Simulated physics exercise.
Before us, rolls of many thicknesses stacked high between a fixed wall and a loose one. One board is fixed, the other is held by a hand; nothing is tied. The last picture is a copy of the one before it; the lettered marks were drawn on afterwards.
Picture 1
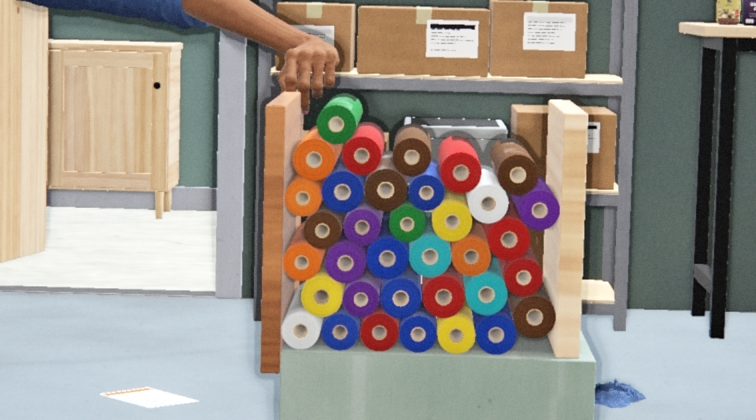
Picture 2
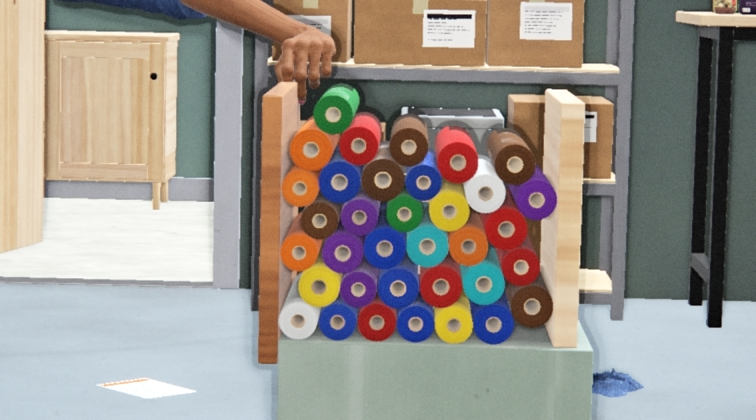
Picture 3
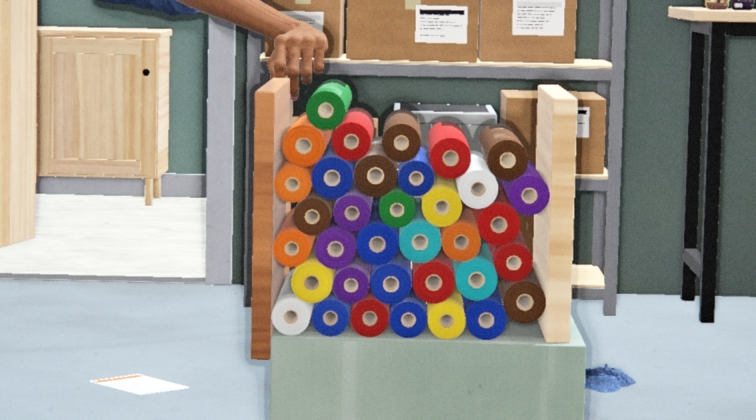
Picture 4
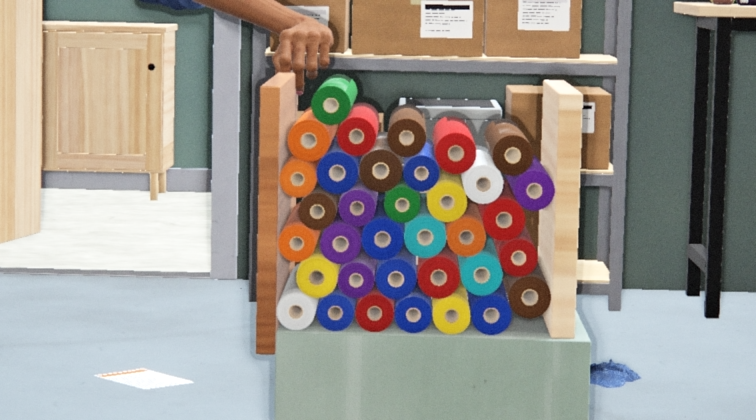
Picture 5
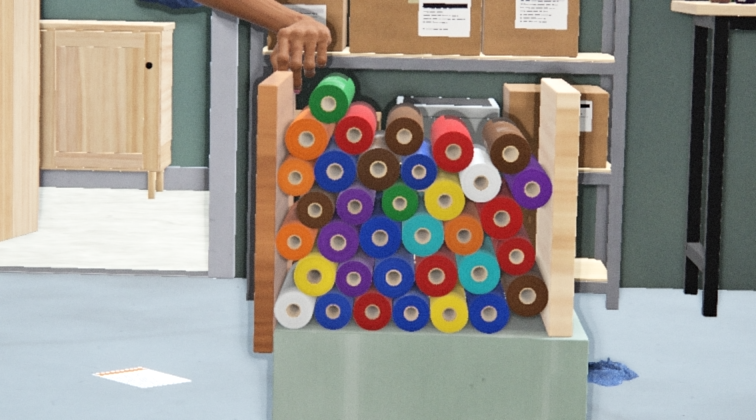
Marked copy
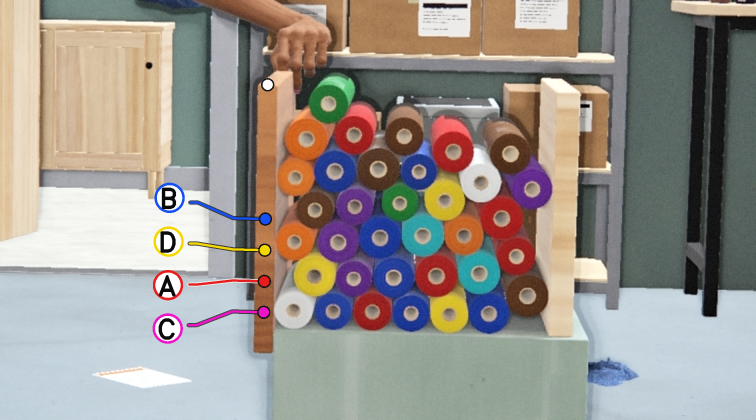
The camera, facing a room with cardboard boxes on grey shelving and a pale wooden cabinet at left, tilts down slightly and wavers sideways. Rolls in red, blue, purple, yellow, brown, orange, turquoise, white and green are stacked ends-forward on a pale green block between two wooden side boards, one green roll topping the left side. A hand reaching from upper left holds the left board, and the rolls stay still.
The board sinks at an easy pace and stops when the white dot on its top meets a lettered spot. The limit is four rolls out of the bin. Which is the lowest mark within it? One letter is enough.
Mark D is as low as it can go.
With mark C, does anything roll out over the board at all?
Yes, at C.
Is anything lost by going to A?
At A: Yes.
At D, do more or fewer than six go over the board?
It loses fewer than six.
On the marked copy, A at (265, 281); B at (266, 219); C at (264, 312); D at (265, 250); the white dot at (268, 85).
With D. Early on, top of the board (277, 159).
Further on, top of the board (275, 241).
At the end, top of the board (275, 249), three out over the board.
As for the rest, A more than four out over the board; B one out over the board; C more than four out over the board.
